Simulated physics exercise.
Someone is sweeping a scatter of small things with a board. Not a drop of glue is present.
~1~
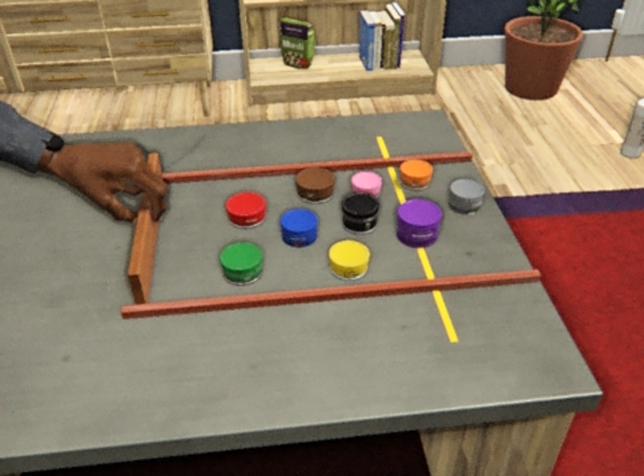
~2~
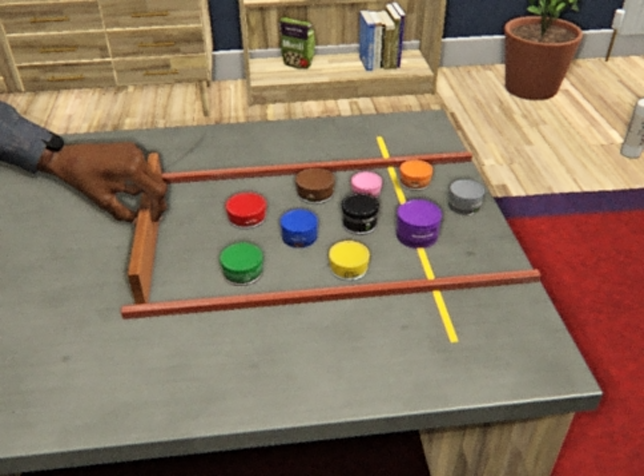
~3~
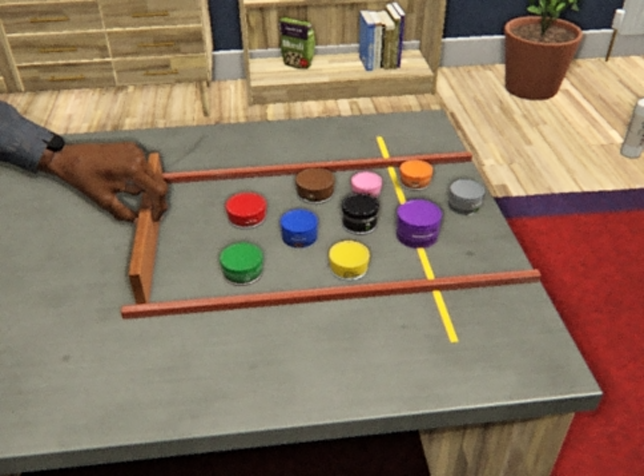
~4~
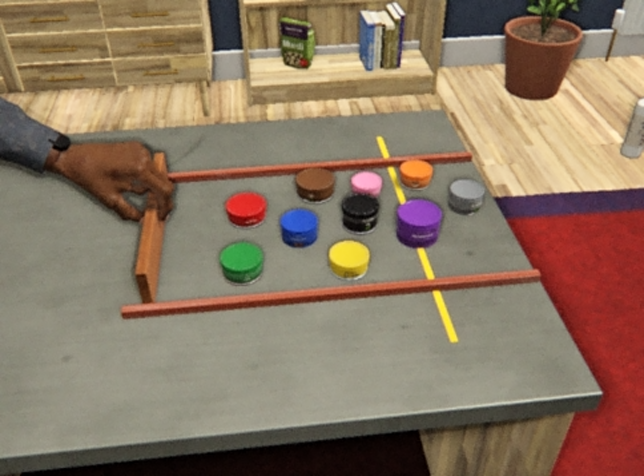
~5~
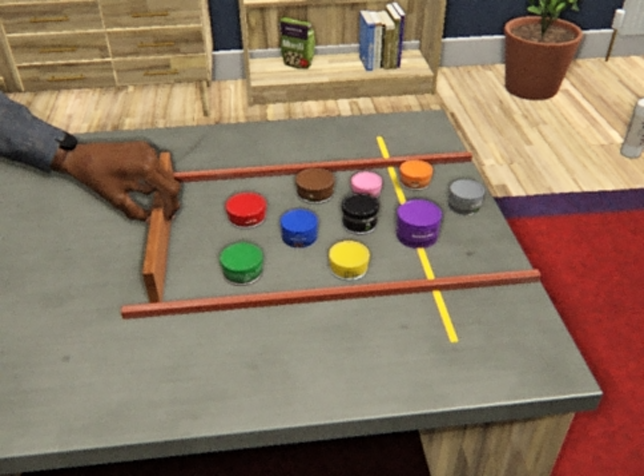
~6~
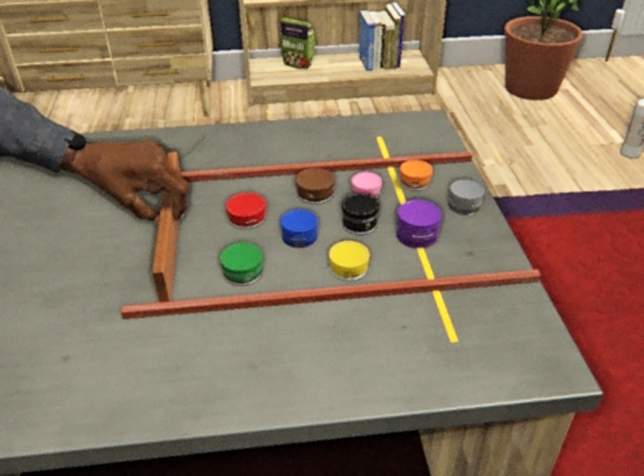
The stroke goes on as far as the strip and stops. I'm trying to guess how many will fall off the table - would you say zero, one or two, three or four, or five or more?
The number of pieces cleared off the edge is going to be nothing.
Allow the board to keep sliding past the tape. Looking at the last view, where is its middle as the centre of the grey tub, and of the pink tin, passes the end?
(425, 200) and then (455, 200), give or take.
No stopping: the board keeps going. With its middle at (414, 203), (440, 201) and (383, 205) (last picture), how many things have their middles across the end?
In order, that gives 0, then 1, then 0.
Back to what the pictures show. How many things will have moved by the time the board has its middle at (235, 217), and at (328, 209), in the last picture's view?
The first number is 2, the next one 7.
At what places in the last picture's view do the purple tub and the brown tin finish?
(474, 229), and the other (415, 176).
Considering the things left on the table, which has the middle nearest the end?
Grey tub.
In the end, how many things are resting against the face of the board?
The count is 4.
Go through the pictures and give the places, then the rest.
Grey tub (466, 197); orange tin (416, 175); purple tub (418, 224); board (148, 223); tape (410, 220), in the first picture.
Orange tin (416, 175); pink tin (366, 187), in the second picture.
Purple tub (418, 224); green tin (242, 264), in the third picture.
Grey tub (466, 198); red tin (246, 211), in the fourth picture.
Orange tin (416, 175); blue tub (299, 229), in the fifth picture.
Grey tub (466, 198); orange tin (416, 175); purple tub (418, 224); board (169, 222); tape (410, 220), in the sixth picture.
Soon after, none off yet; grey tub at rest near (466, 198); orange tin at rest near (416, 175); purple tub at rest near (418, 224).
In the end, the number that fall off is zero.
